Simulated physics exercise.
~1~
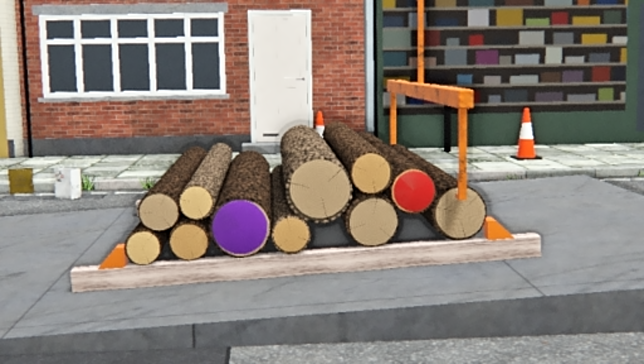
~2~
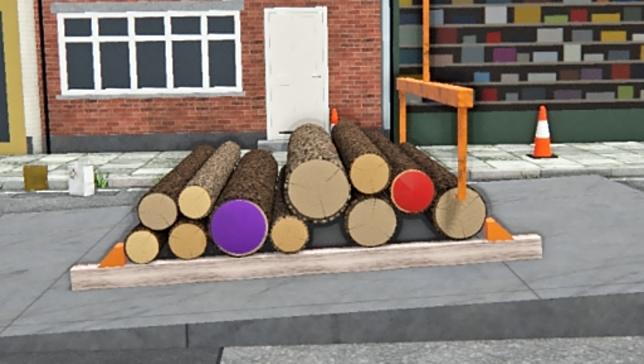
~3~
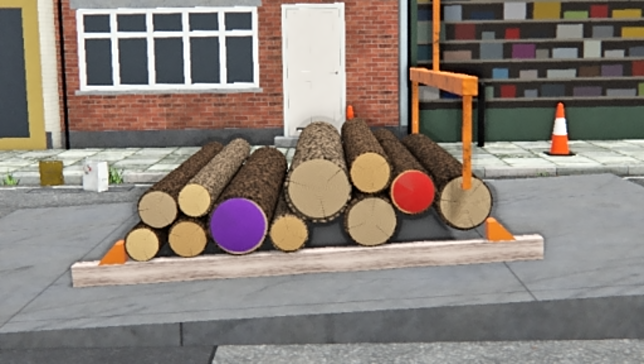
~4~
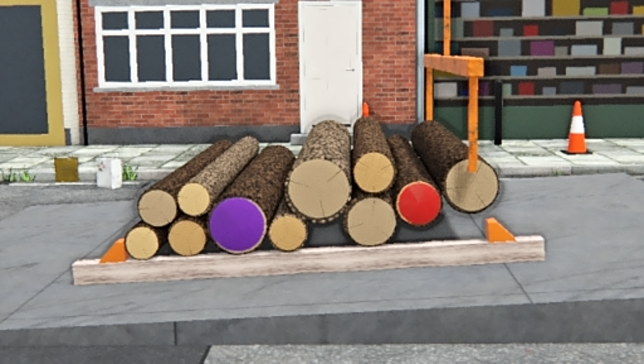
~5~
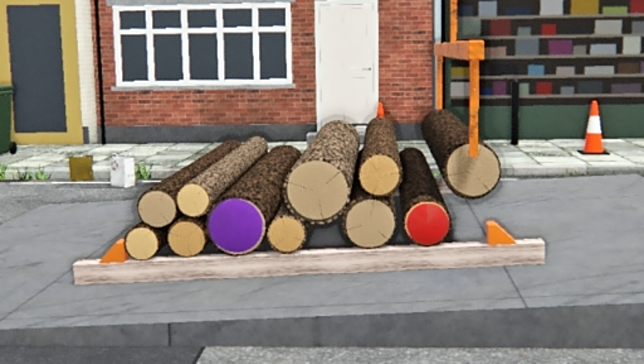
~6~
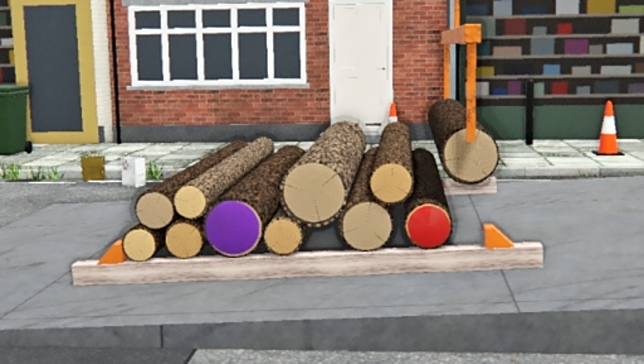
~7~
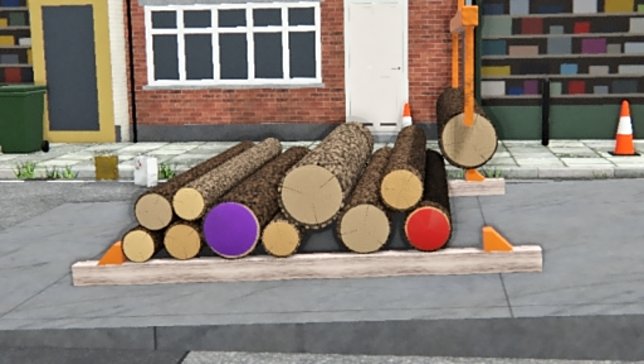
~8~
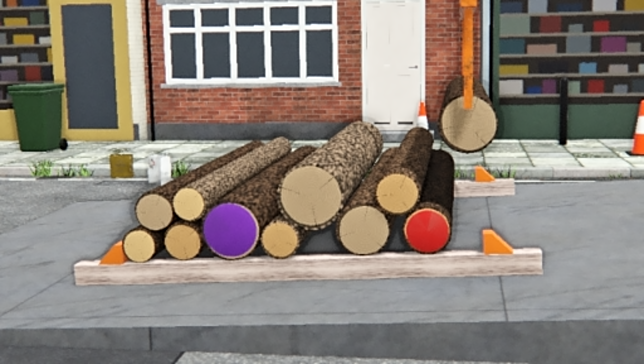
Orange lifting beam hoisting the right-hand log off a street-side stack, the red-ended log rolling down right while purple stays put.
